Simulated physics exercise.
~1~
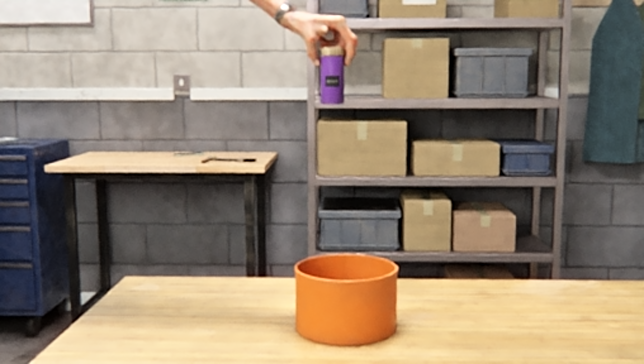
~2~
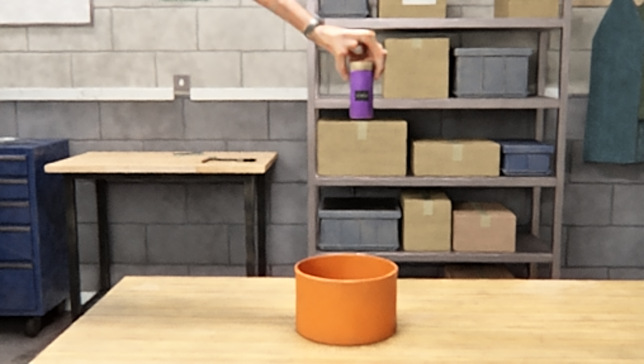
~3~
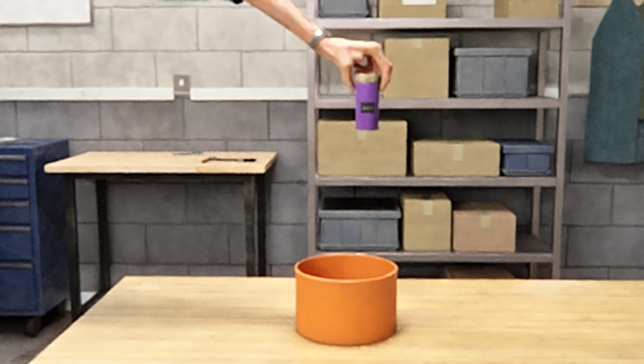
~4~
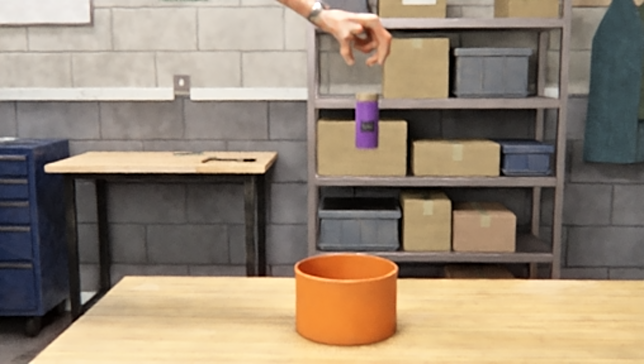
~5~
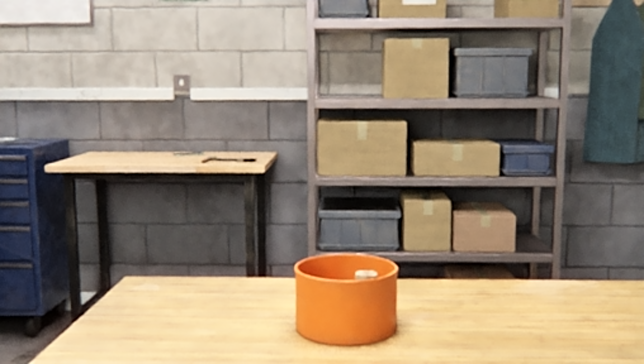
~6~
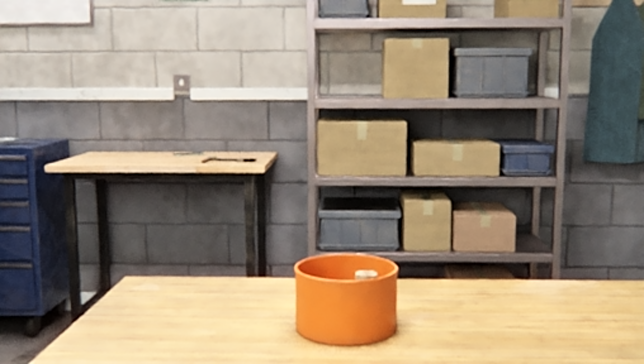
A bright orange round container sits on a pale wooden table in a workshop, seen from the front by a still camera. Behind it are a grey block wall, a blue drawer cabinet and small workbench on the left, and metal shelves of tan boxes and grey bins. A hand reaching in from above holds a purple shaker upright, carrying it right and slightly down until it is over the container. The fingers open and draw back as the shaker drops. It falls into the container and stays there, with only its top showing inside the rim.
